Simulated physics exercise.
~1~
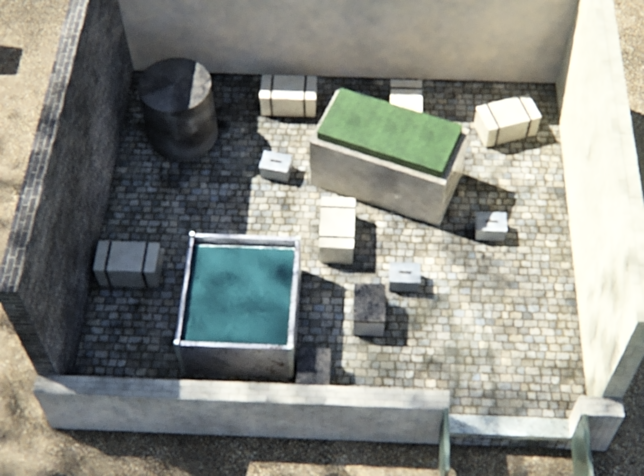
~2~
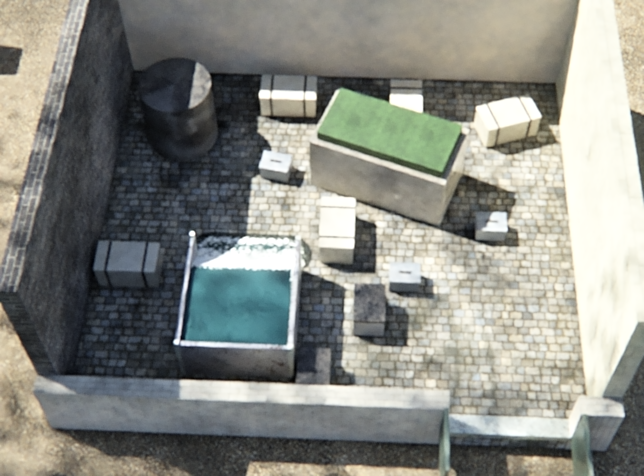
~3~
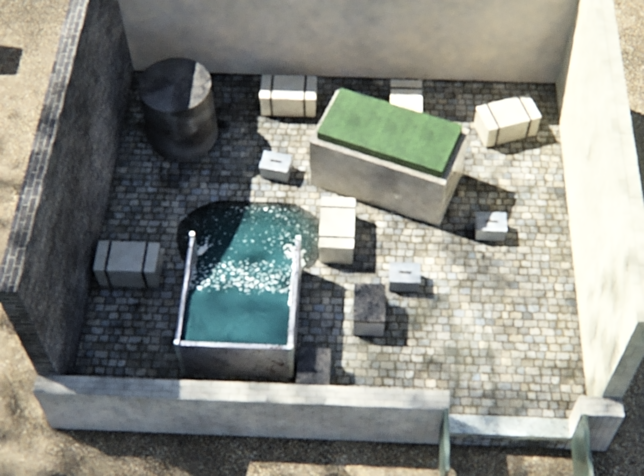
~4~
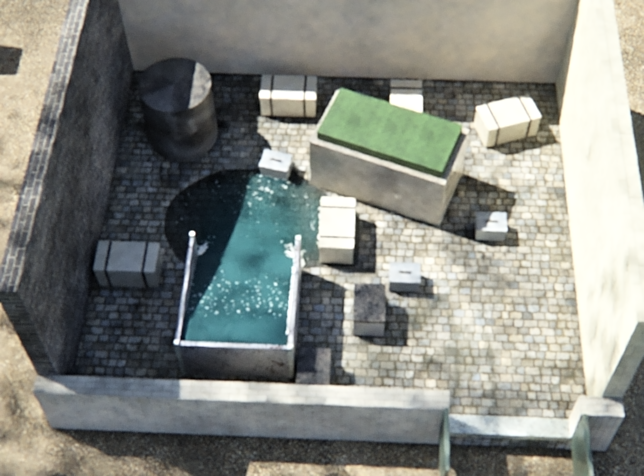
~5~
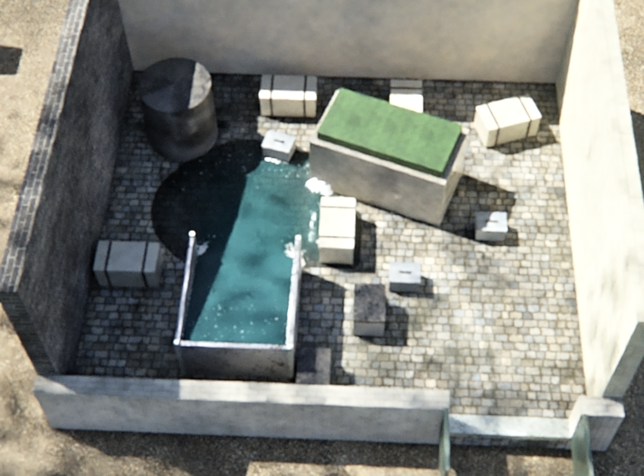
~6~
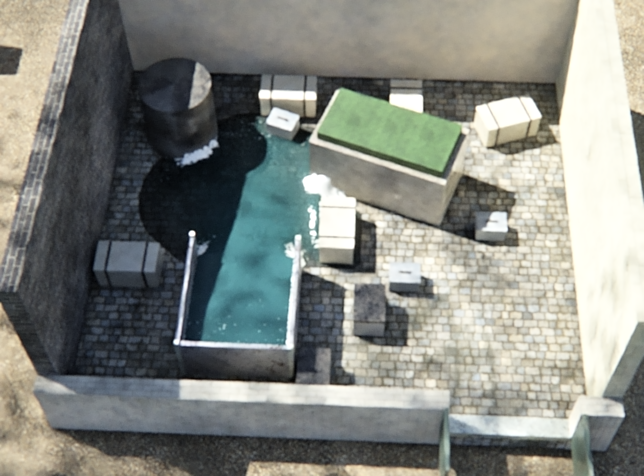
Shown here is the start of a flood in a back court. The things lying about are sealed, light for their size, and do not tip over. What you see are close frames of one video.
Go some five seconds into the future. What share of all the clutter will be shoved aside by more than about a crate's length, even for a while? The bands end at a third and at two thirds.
Below a third.
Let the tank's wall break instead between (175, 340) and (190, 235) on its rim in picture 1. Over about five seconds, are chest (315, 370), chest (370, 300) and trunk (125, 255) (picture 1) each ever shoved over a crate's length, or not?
First covers that distance, second stays short of it, third covers that distance.
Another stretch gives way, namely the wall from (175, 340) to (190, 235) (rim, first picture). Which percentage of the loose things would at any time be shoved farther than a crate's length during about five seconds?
Close to 30 %.
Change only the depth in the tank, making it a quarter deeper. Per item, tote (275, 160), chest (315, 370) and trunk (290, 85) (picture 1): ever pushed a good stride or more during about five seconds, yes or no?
In the order asked: Over that distance, below that distance and over that distance.
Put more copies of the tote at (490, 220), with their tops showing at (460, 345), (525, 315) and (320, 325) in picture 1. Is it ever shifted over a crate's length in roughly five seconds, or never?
Twin one: Barely shifts; twin two: Barely shifts; twin three: Barely shifts.
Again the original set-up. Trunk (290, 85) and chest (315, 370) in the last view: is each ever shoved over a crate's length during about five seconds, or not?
In the order asked: Over that mark, then a lesser distance.
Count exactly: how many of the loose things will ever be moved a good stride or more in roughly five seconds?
The total here is 2.
A moment on, 1 of 10 are well off their spots; 1 afloat.
Next, 1 of 10 are well off their spots; 2 afloat.
Later, 2 of 10 are well off their spots; 1 afloat.
In the end, 2 of 10 are well off their spots, and 2 have been at some point; 1 afloat.
